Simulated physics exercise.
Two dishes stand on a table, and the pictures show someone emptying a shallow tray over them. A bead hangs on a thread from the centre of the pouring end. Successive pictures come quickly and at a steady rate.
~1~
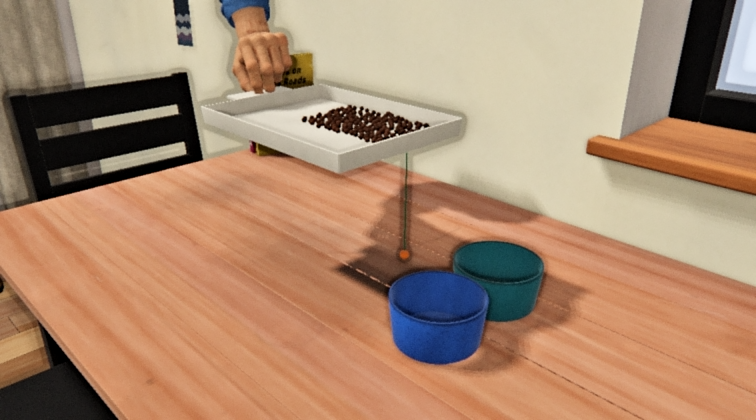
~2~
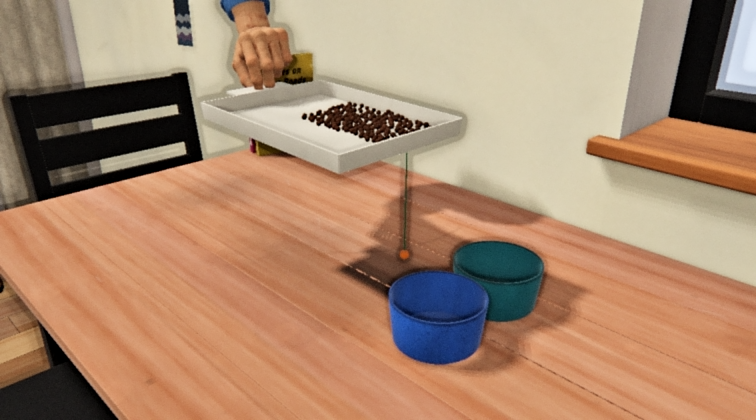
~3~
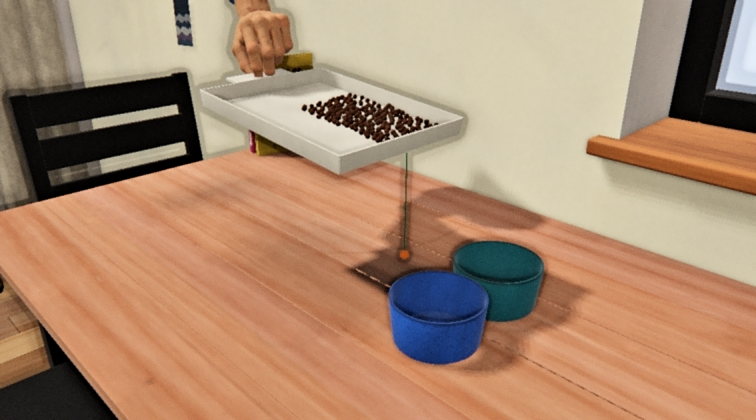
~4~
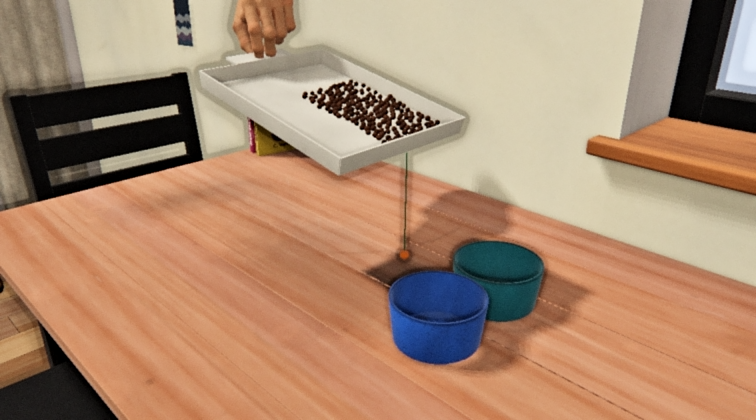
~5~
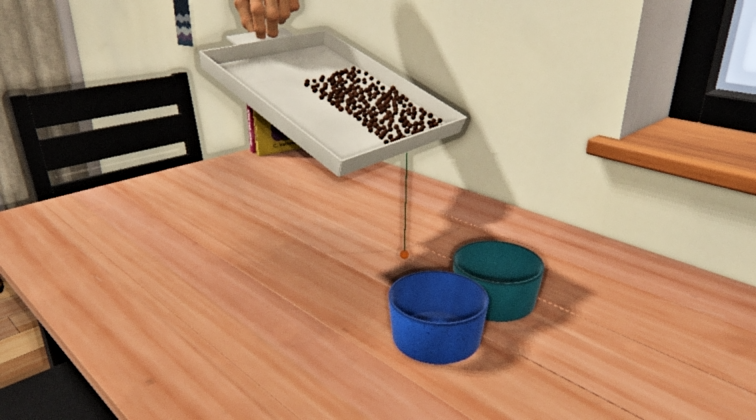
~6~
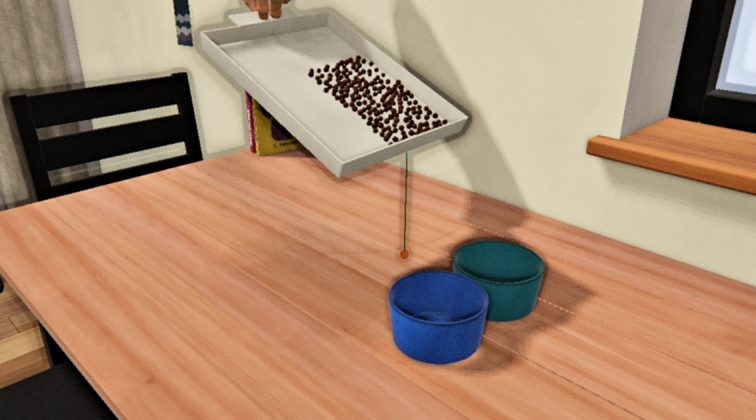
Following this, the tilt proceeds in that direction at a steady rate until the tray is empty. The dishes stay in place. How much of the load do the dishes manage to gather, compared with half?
I expect the dishes to end up with the bulk of the load.
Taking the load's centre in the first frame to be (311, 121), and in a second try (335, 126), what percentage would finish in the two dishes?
Respectively 50 and 60 in a hundred.
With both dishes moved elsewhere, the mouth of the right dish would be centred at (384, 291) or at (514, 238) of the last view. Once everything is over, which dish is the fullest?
Well, the first go goes to the rightmost dish, and the second to the leftmost dish.
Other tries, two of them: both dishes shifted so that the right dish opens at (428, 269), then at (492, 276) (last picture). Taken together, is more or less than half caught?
Result - try one, past the halfway mark; try two, past the halfway mark.
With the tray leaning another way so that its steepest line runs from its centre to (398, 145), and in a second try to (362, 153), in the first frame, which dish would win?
Outcome by order - one: Right side; two: Left side.
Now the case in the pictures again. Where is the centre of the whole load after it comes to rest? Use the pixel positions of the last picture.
Somewhere close to (436, 339) in the last picture.
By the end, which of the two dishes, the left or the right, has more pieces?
That would be the left of the two, then.
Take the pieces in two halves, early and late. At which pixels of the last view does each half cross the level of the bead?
Early half: (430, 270); late half: (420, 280).
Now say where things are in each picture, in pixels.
Corners of the pouring end (339, 153) and (460, 118), level; middle of the load (374, 124), allspice berries; left dish (476, 334); right dish (534, 294); bead on its thread (404, 255), in the first picture.
Corners of the pouring end (339, 154) and (460, 118), level; middle of the load (374, 122), in the second picture.
Corners of the pouring end (340, 155) and (461, 117), tipped barely, lowest at the left corner; middle of the load (374, 117), in the third picture.
Corners of the pouring end (341, 157) and (462, 117), tipped a little, lowest at the left corner; middle of the load (375, 110), in the fourth picture.
Corners of the pouring end (342, 159) and (464, 117), tipped clearly, lowest at the left corner; middle of the load (378, 104), in the fifth picture.
Corners of the pouring end (343, 162) and (465, 117), tipped clearly, lowest at the left corner; middle of the load (383, 100), almost all on the move; left dish (476, 334); right dish (534, 294), in the sixth picture.
Just after the last frame, tray tipped steeply; almost all on the tray; just a few in the air.
A moment on, tray tipped past a quarter turn; roughly half on the tray; about a tenth in the left dish; just a few in the right dish; just a few outside both; roughly a third in the air.
Further on, tray tipped past a quarter turn; roughly two thirds in the left dish; about a tenth in the right dish; roughly a quarter outside both.
When it is over, tray tipped past a quarter turn; roughly two thirds in the left dish; about a tenth in the right dish; roughly a quarter outside both.
